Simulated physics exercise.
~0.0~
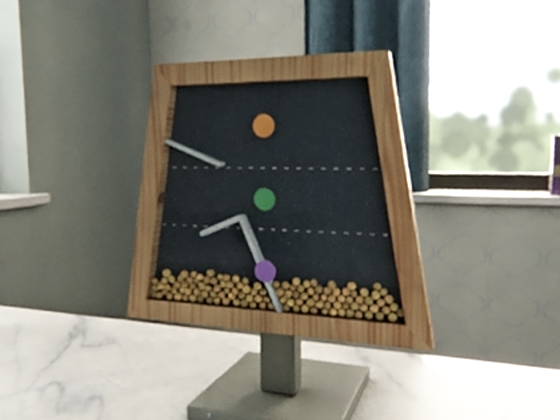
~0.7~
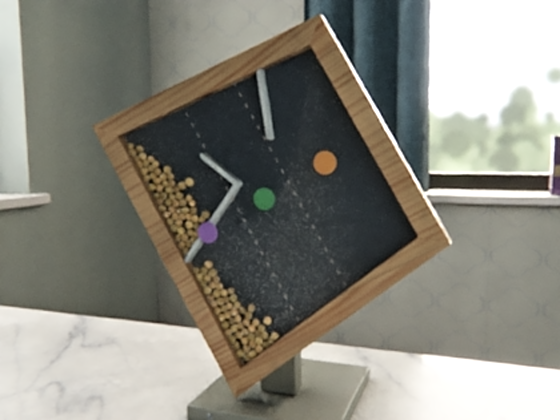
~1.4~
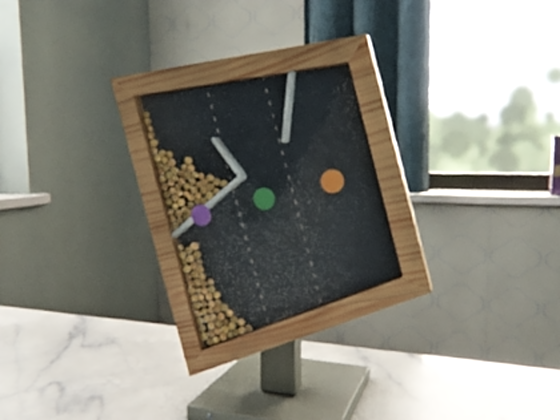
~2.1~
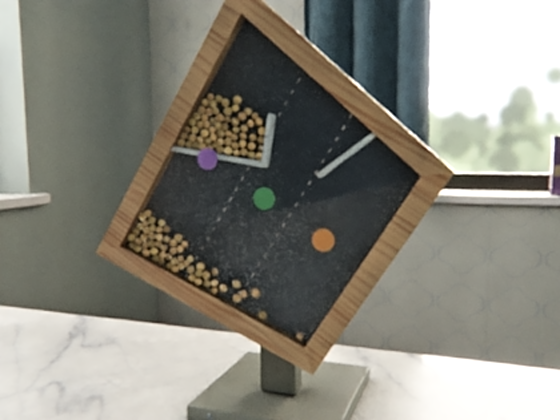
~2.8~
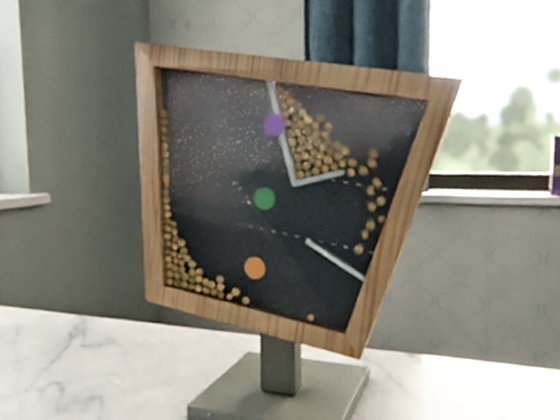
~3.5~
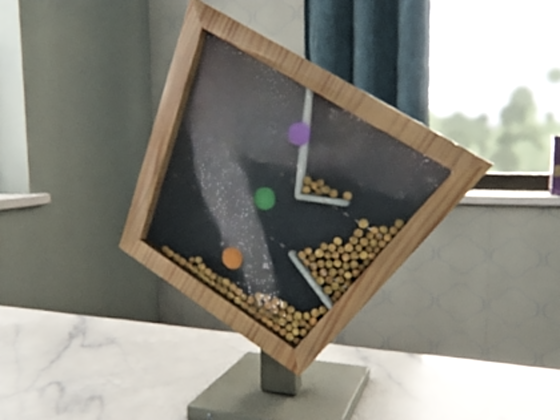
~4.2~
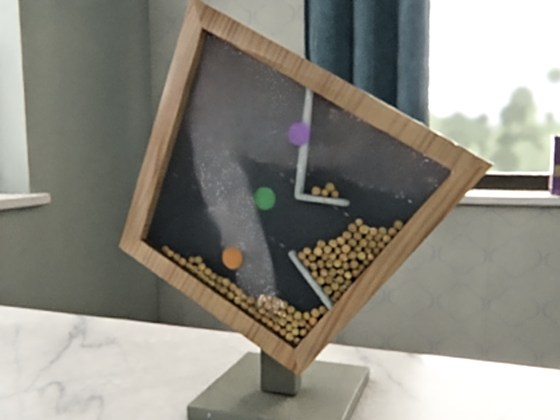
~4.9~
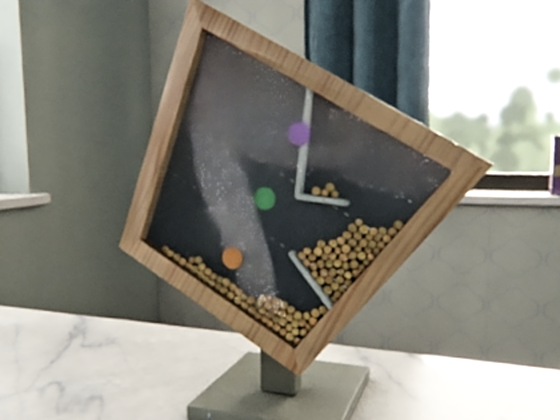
The footage shows a wood-framed case of small beads on a stand turning clockwise, pausing briefly on its side, then swinging further until nearly upside down, the beads spilling around the inner strips and settling mostly along the bottom and lower right, a few resting on the angled ledge.
